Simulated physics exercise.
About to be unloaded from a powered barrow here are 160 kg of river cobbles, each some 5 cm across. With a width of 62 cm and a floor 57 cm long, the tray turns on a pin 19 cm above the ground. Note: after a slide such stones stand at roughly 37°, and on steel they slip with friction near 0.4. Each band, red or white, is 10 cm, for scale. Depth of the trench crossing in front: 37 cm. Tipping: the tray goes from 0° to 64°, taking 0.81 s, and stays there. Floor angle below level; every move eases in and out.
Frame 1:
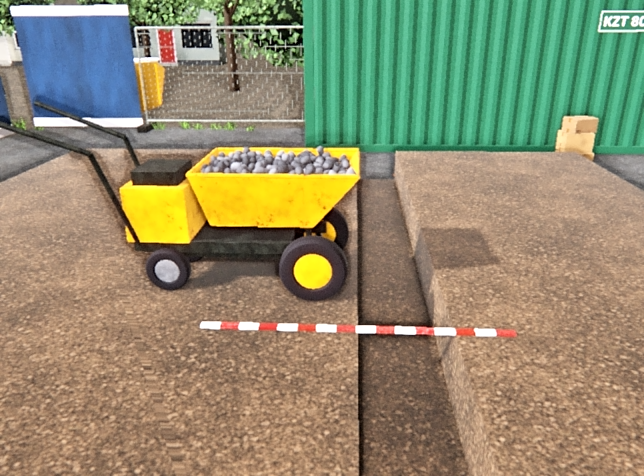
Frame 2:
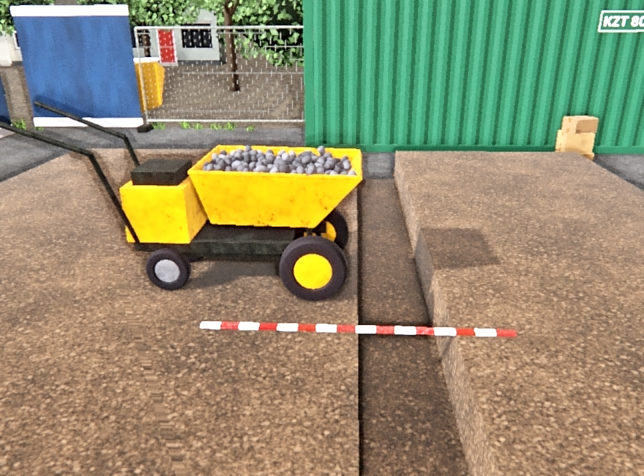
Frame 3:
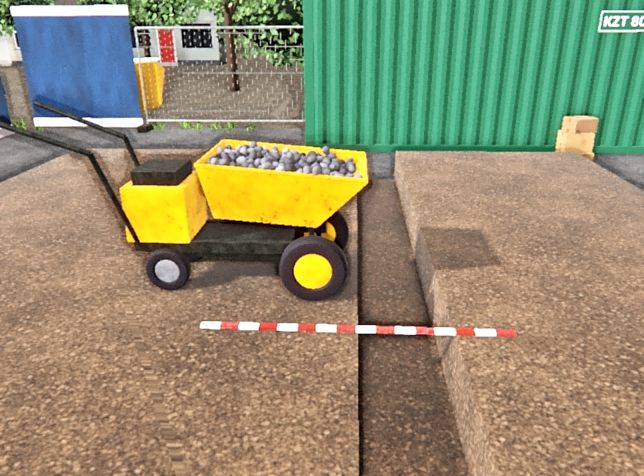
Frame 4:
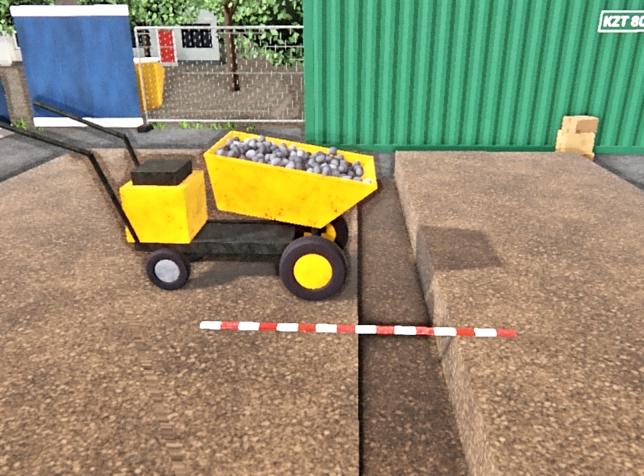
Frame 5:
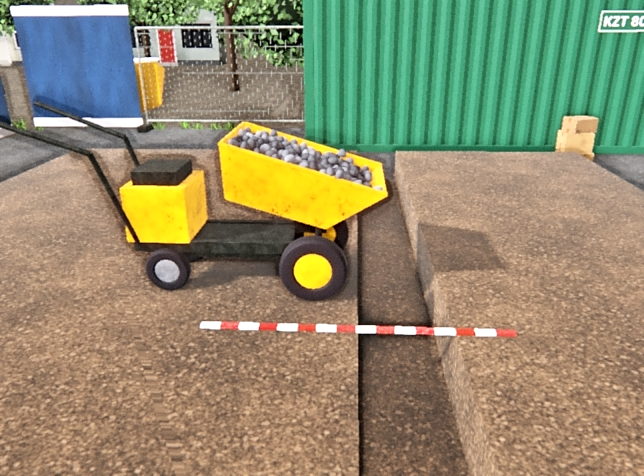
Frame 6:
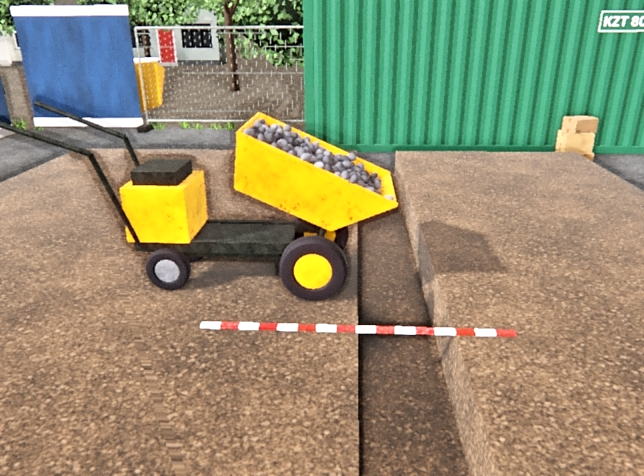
In the video, a small yellow powered barrow loaded with grey stones stands beside a trench, behind a red-and-white banded pole. Its tray gradually tilts forward to the right, the rear end rising while the stones stay heaped inside.
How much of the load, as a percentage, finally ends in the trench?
I would put it at about 50 per cent.
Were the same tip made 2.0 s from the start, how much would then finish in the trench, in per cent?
Roughly 65 per cent.
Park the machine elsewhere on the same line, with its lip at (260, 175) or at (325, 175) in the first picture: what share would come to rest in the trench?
About 80 per cent from the first spot, about 80 from the second.
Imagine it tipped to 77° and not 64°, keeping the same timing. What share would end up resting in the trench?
With that change, near 45 per cent.
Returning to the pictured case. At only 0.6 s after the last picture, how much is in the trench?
By then, around 5 percent.
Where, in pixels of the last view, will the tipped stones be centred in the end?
Roughly at pixel (441, 278).
Then, 0.3 s after the last picture the floor is at 54°, 100 % in the tray; the foremost stones are at (415, 229).
Then, 0.6 s after the last picture the floor is at 64°, 77 % in the tray, 6 % in the trench, 17 % past the trench; the foremost stones are at (481, 280).
Then, 0.9 s after the last picture the floor is at 64°, 38 % in the tray, 15 % in the trench, 47 % past the trench; the foremost stones are at (582, 281).
Then, 2.9 s after the last picture the floor is at 64°, 0 % in the tray, 50 % in the trench, 50 % past the trench; the foremost stones are past the picture's edge.
